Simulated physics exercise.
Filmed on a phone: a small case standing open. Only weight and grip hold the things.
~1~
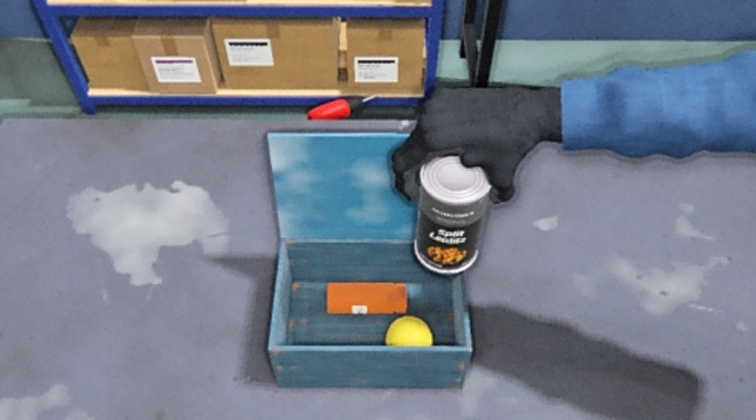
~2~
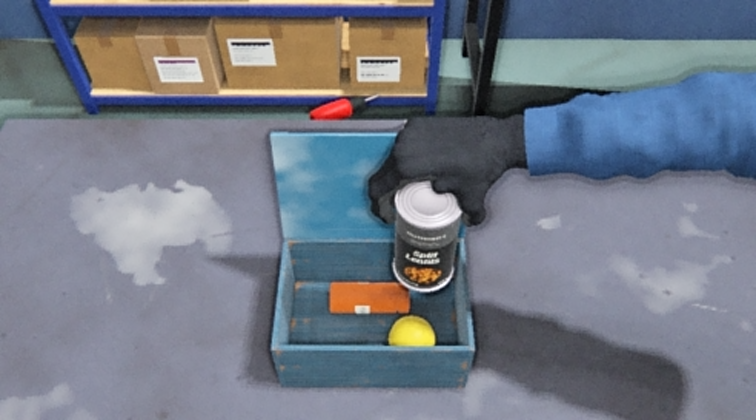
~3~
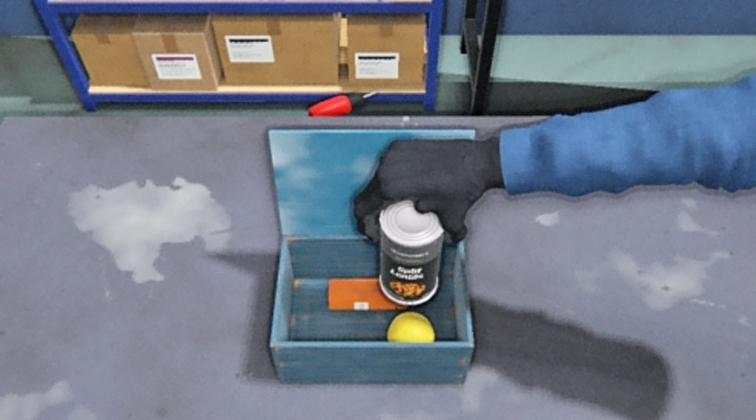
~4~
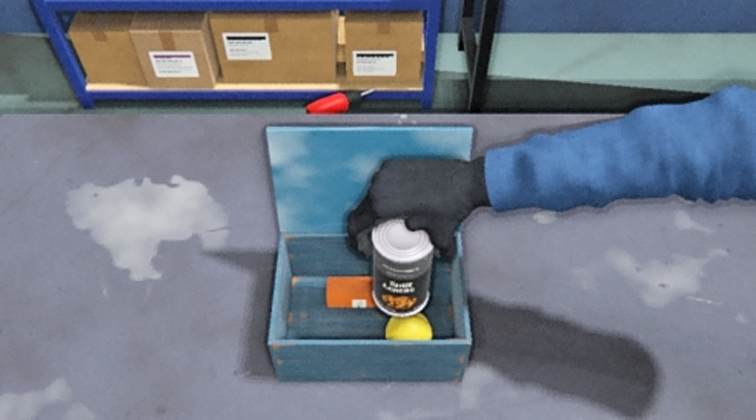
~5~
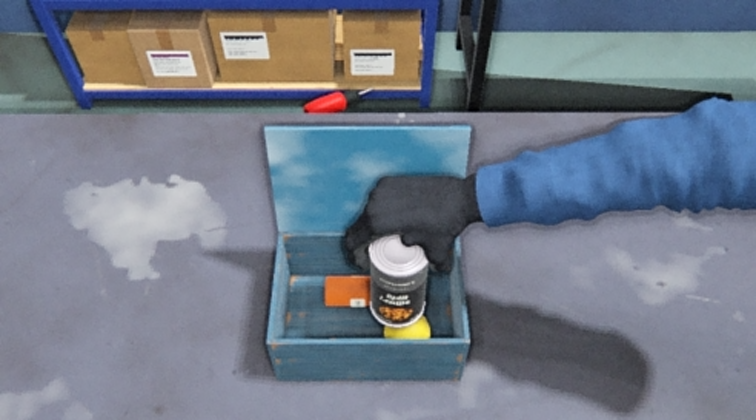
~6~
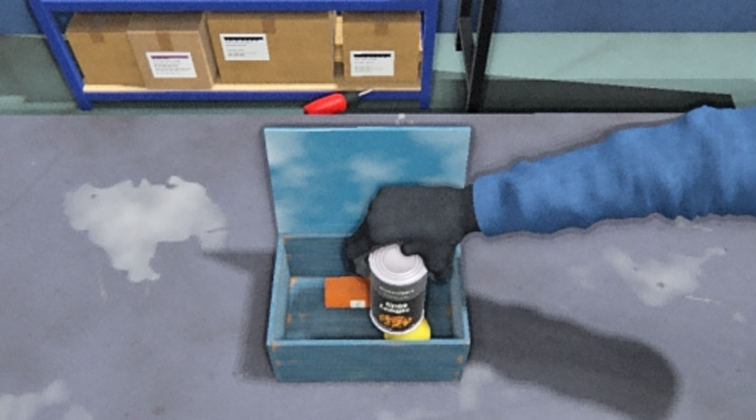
A gloved hand lowers a black tin leftward and down into an open blue box.
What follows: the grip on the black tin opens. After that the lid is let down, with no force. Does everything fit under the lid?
Outcome: The lid closes.
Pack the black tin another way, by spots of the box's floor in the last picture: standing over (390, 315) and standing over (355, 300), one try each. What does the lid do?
First, it will not close; second, it is held up.
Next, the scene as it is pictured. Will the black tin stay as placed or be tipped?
The black tin ends up tilted.
Then, 0.50 s after the last picture, black tin on its side near (344, 324); yellow lemon rolled a little; orange shaker rolled a little.
Then, 1.40 s after the last picture, lid 72° above the rim; black tin on its side near (336, 331).
Then, 2.10 s after the last picture, lid 25° above the rim; black tin on its side near (336, 331).
At rest, lid shut; tipped over in the box, black tin; the other 2 in place. Seen from the same camera at the end, black tin near (336, 331).
